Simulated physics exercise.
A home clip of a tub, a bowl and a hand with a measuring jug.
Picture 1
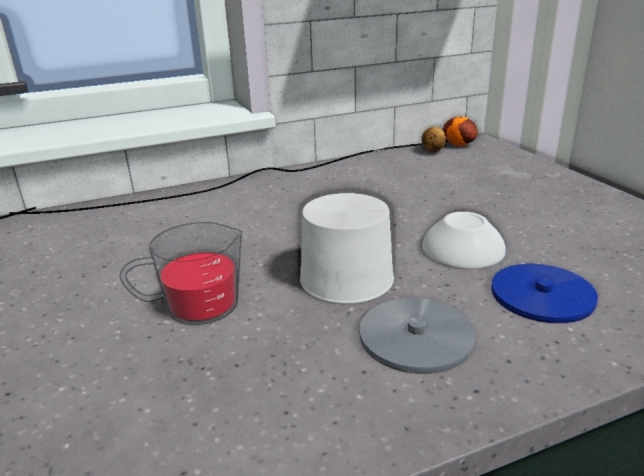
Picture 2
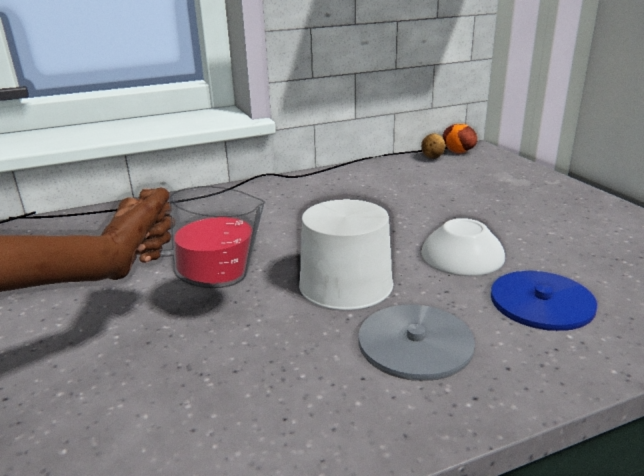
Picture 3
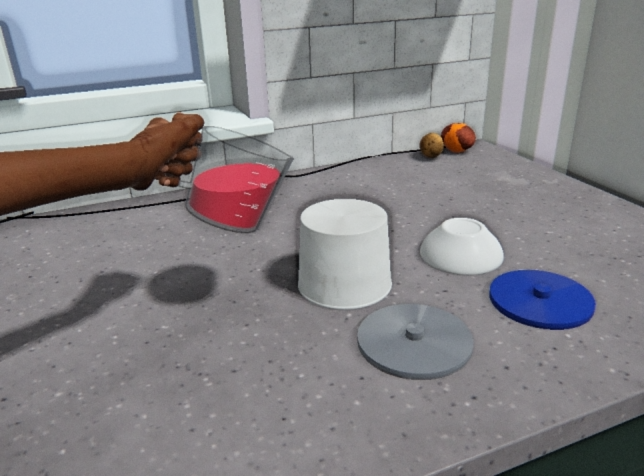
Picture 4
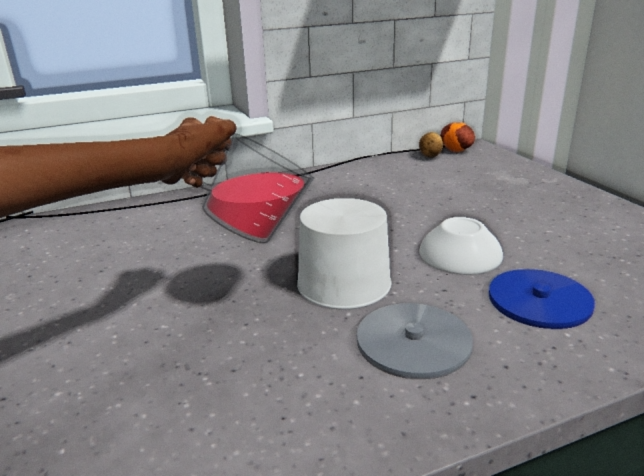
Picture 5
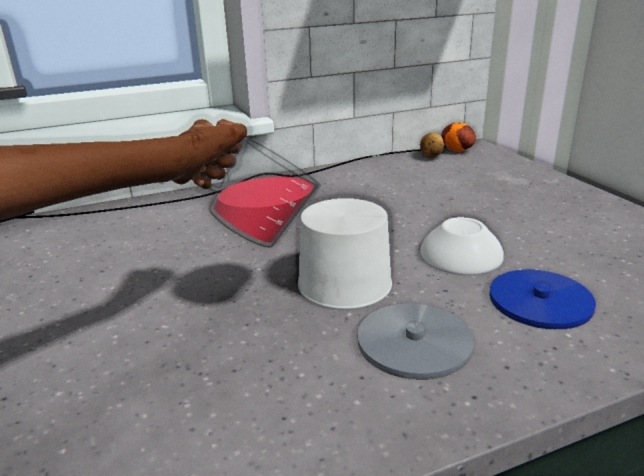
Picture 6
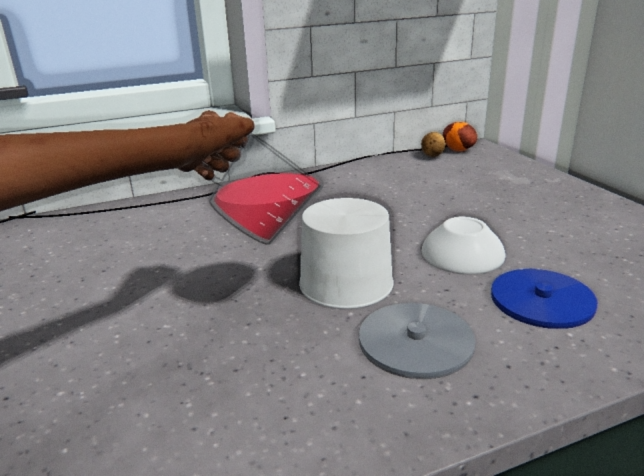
A hand lifting a measuring jug of red liquid from a speckled countertop, moving it right and tilting it beside an upturned white tub.
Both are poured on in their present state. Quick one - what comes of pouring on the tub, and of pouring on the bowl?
Result: The tub shuts it out, the bowl shuts it out.
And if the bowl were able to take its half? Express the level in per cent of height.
Around 60 percent.
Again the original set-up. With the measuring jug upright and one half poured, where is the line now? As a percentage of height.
25 per cent, roughly.
Soon after, it runs off the upturned base of the tub.
Later, it runs off the upturned base of the bowl.
In the end, the tub is empty, in a puddle; the bowl is empty, in a puddle.
